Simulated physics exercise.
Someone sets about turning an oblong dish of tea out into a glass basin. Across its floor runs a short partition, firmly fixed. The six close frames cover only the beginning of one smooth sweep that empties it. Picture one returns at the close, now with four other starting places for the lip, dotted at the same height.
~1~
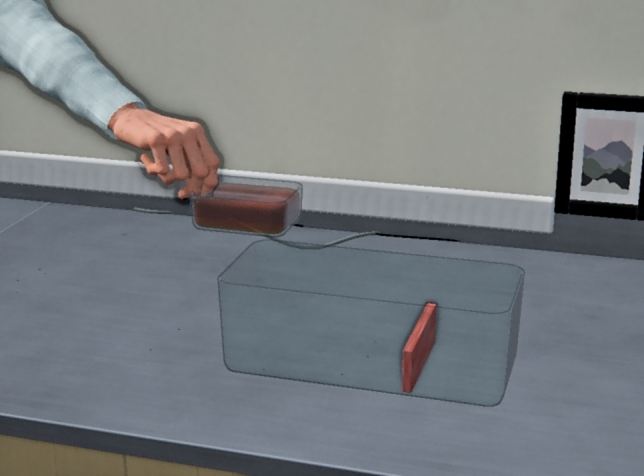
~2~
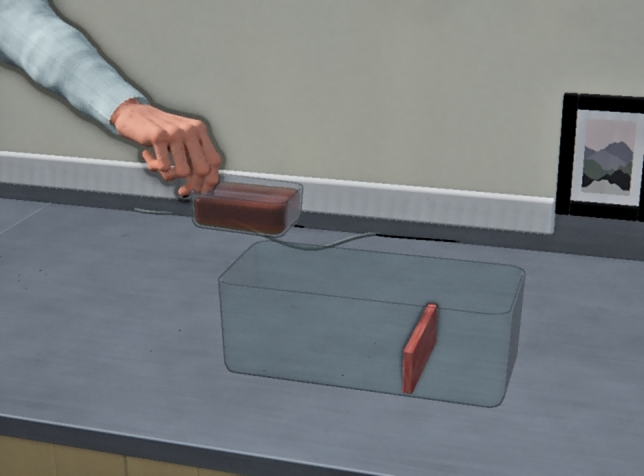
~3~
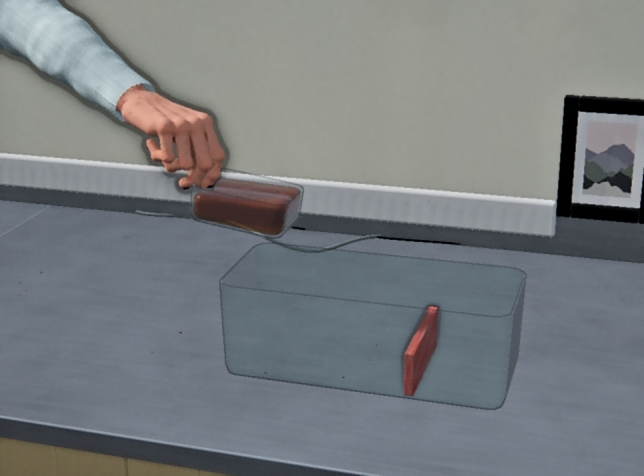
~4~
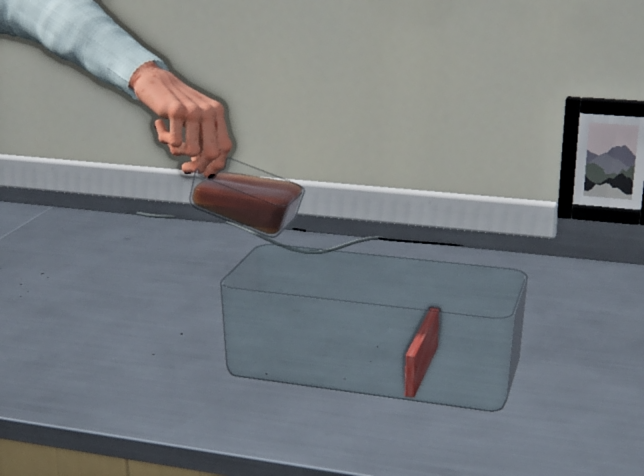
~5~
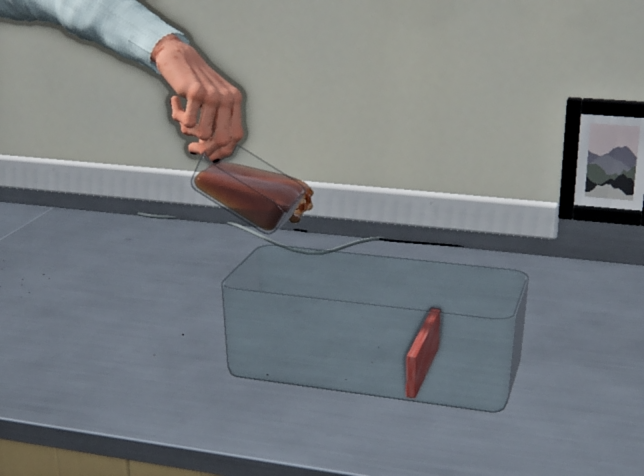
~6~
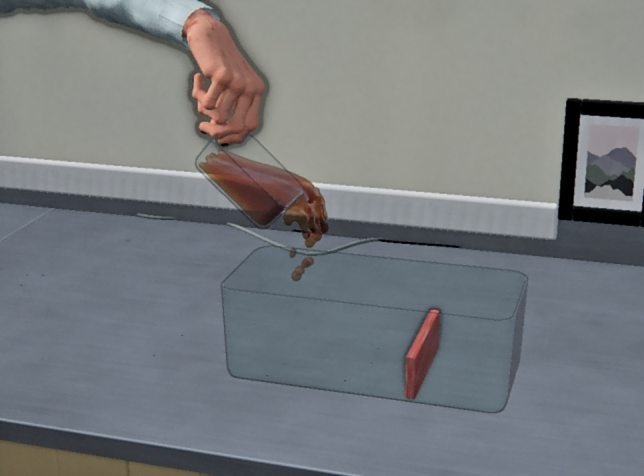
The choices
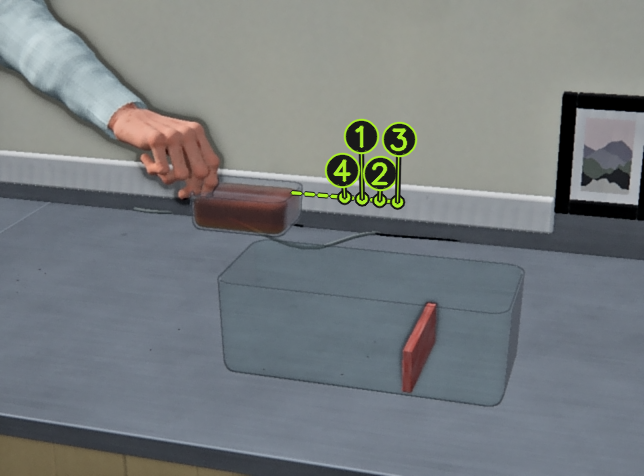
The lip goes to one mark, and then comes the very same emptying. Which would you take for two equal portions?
Best: 4.
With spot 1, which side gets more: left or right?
The right side.
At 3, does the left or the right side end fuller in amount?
The right one.
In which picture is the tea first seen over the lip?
Picture 4.
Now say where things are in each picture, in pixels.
In the first picture, upright, lip at (292, 192); basin from (225, 367) to (504, 405); top of the wall at (421, 326); nothing has left yet.
In the second picture, upright, lip at (293, 193); nothing has left yet.
In the third picture, tipped about 7°, lip at (294, 195); nothing has left yet.
In the fourth picture, tipped about 17°, lip at (295, 197); tea is over the lip, down to (295, 197).
In the fifth picture, tipped about 28°, lip at (296, 198); tea is over the lip, down to (302, 213).
In the sixth picture, tipped about 42°, lip at (296, 199); tea is over the lip, down to (303, 271).
On the marked copy, 1 at (362, 199); 2 at (379, 200); 3 at (397, 202); 4 at (344, 197).
If 1 is chosen, about 26 % ends left of the wall and 73 % right of it.
If 2 is chosen, about 15 % ends left of the wall and 84 % right of it.
If 3 is chosen, about 4 % ends left of the wall and 95 % right of it.
If 4 is chosen, about 46 % ends left of the wall and 52 % right of it.
